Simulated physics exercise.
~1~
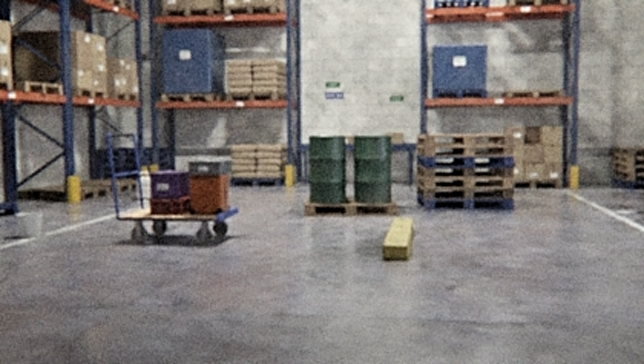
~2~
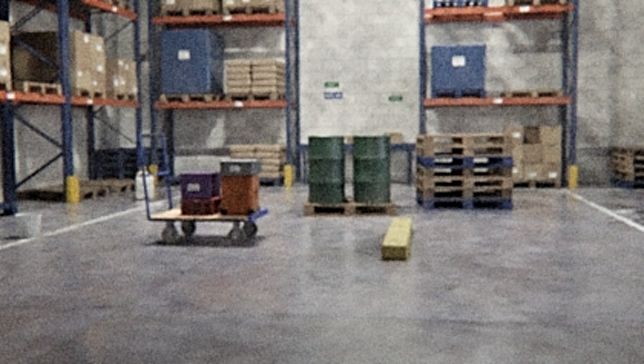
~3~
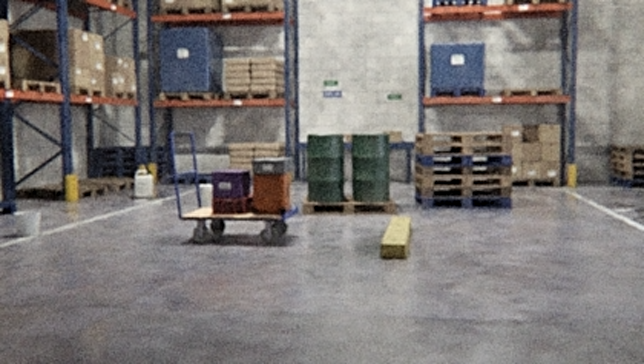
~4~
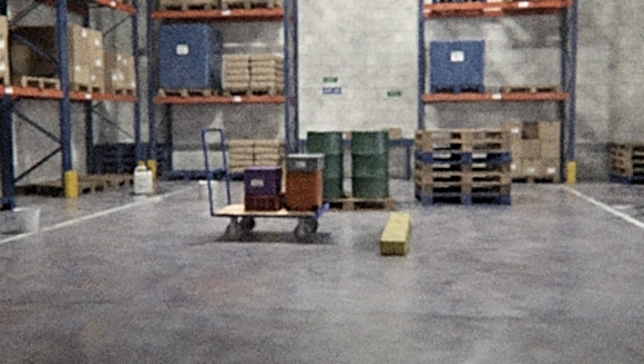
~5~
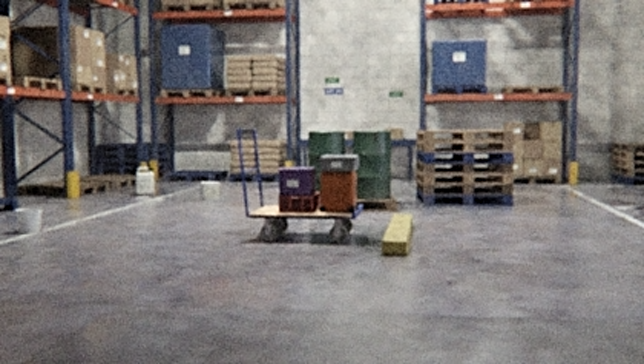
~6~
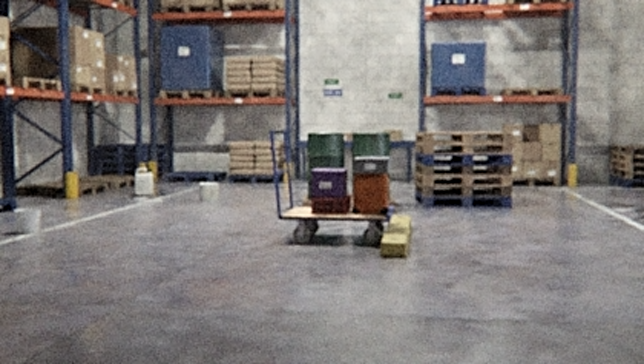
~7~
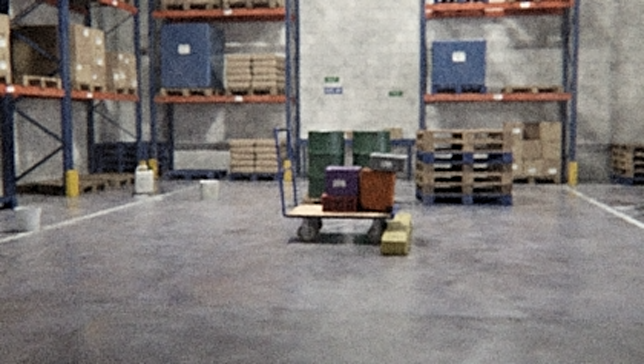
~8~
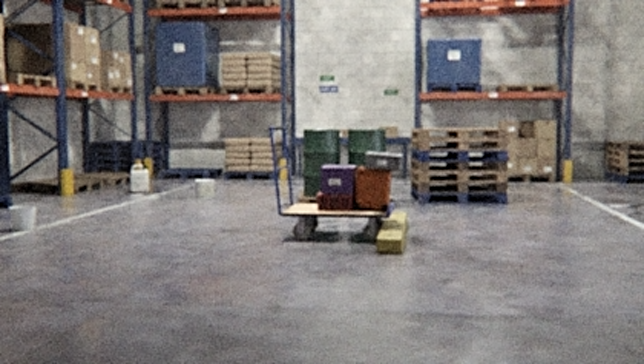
A loaded trolley rolls right to a beam and stops, its shifted load still aboard.
